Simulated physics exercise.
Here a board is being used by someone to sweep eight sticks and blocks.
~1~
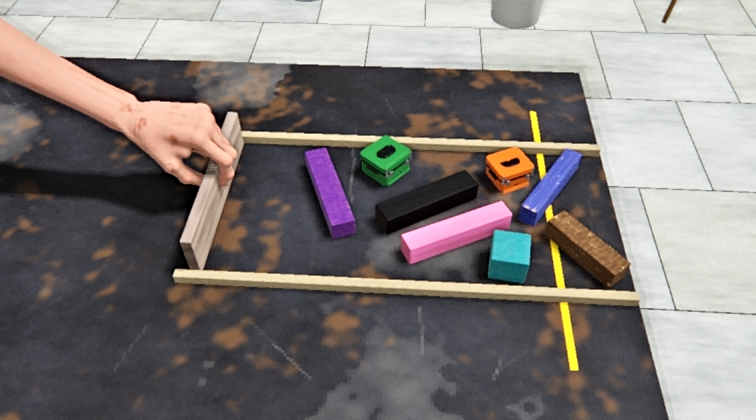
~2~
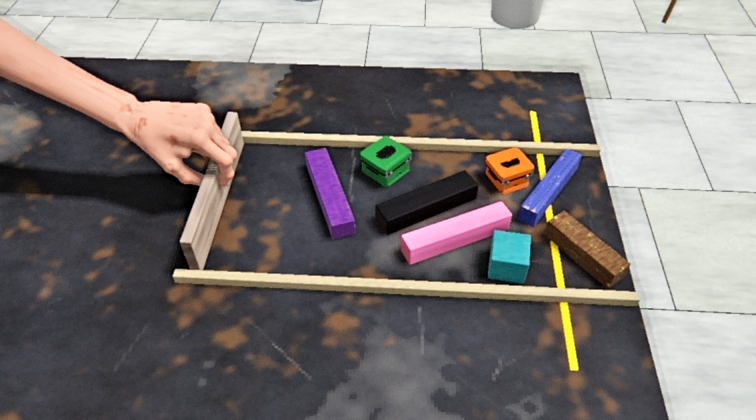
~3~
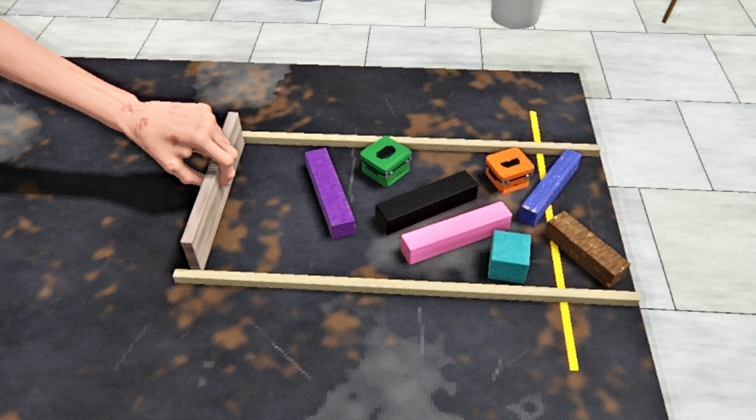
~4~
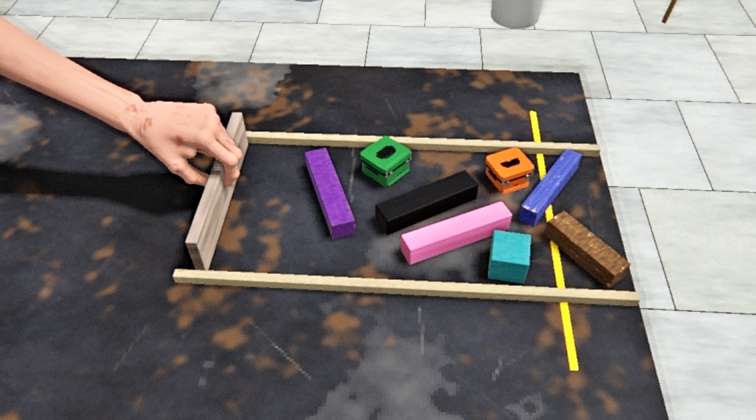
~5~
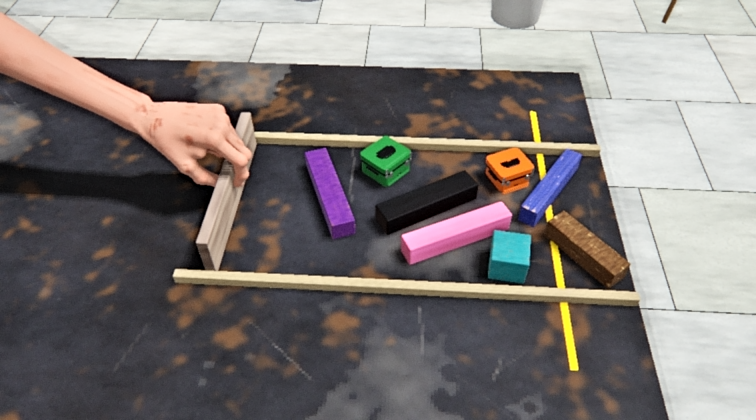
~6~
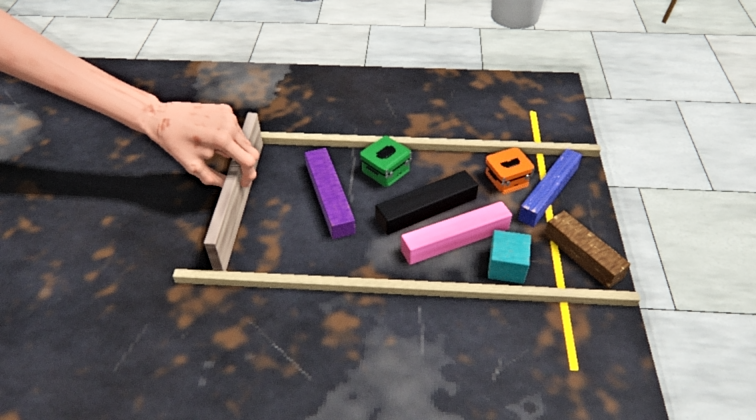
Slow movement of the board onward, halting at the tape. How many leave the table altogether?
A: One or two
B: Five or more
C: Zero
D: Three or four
The answer is D.
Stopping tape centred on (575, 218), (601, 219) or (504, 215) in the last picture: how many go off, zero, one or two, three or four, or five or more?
Going tape by tape, I get 5 or more, then five or over, then either one or two.
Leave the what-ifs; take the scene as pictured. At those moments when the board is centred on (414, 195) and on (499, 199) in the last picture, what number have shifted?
First 5 and then 8.
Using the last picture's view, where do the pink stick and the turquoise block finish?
Look around (606, 241) for the first and around (619, 266) for the second.
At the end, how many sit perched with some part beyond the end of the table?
It totals 3.
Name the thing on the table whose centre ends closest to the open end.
Black stick.
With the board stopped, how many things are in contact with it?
That comes to 2.
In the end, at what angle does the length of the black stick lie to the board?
Angle: Close to 30 degrees.
Soon after, none off yet; brown bar at rest near (586, 249); blue bar at rest near (551, 187); orange case at rest near (508, 171).
In the end, the number that fall off is three or four; gone, orange case, blue bar and brown bar.
